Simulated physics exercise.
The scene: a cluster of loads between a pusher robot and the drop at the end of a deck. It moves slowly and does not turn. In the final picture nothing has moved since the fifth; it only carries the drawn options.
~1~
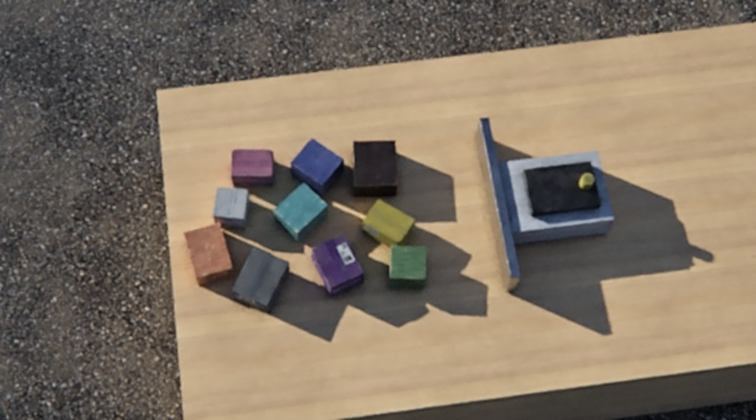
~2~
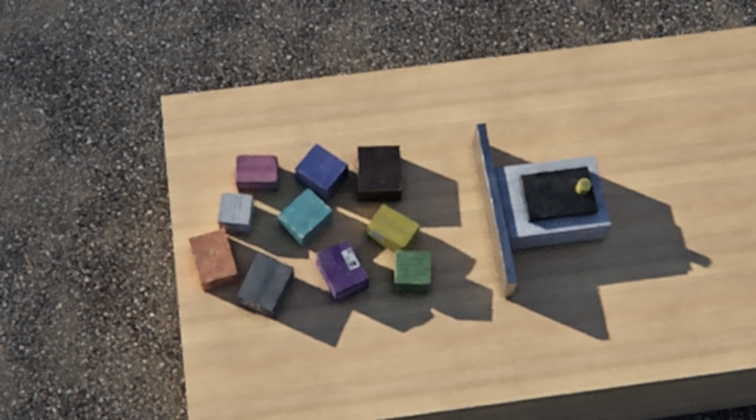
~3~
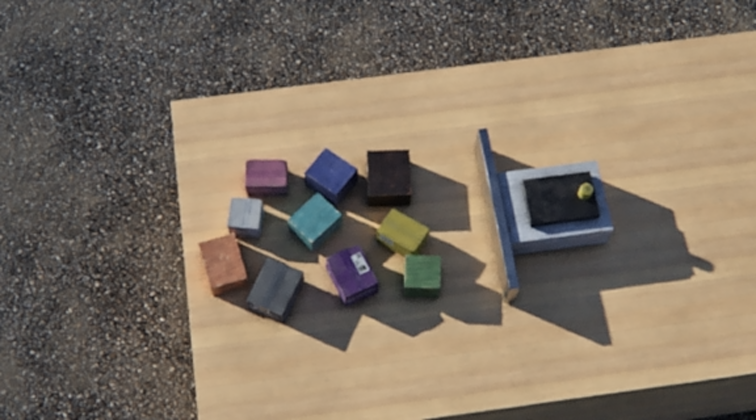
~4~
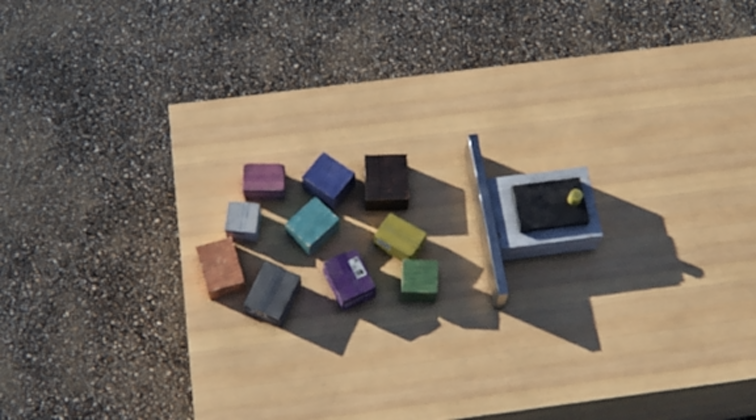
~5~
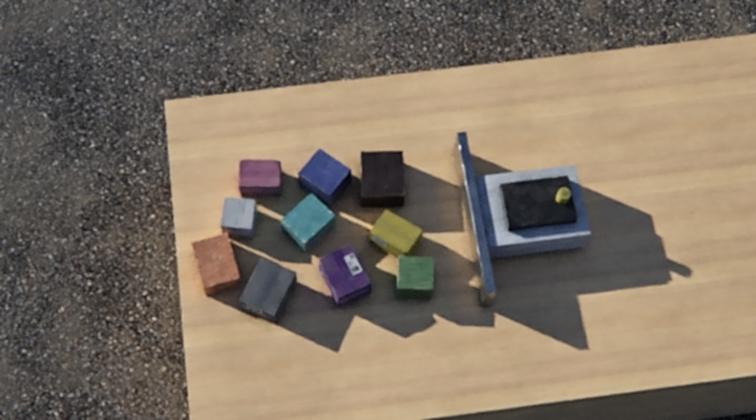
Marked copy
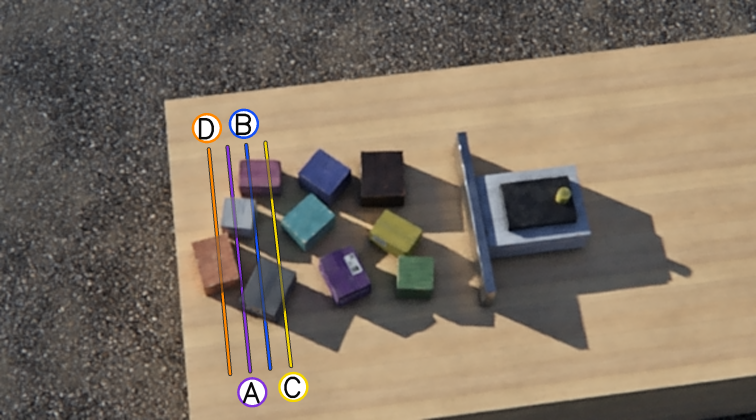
A pusher robot with a wide front blade creeping left across a wooden deck toward a cluster of coloured blocks sitting still.
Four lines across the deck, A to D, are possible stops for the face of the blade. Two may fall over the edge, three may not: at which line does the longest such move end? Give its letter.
At C, and not beyond.
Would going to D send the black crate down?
No.
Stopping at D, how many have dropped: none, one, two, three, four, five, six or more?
By then, six or more.
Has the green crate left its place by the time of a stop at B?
Yes.
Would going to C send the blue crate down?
By then, no.
On the copy, A at (238, 255); B at (258, 252); C at (278, 250); D at (219, 257).
On C. First, robot (462, 212); blue crate (321, 178); black crate (369, 181).
Then, robot (391, 220); orange crate (206, 265); pink box (217, 174).
Finally, robot (338, 227); pink box over the edge; orange crate over the edge; two fallen.
By contrast, A drops five; B drops four; D drops seven.
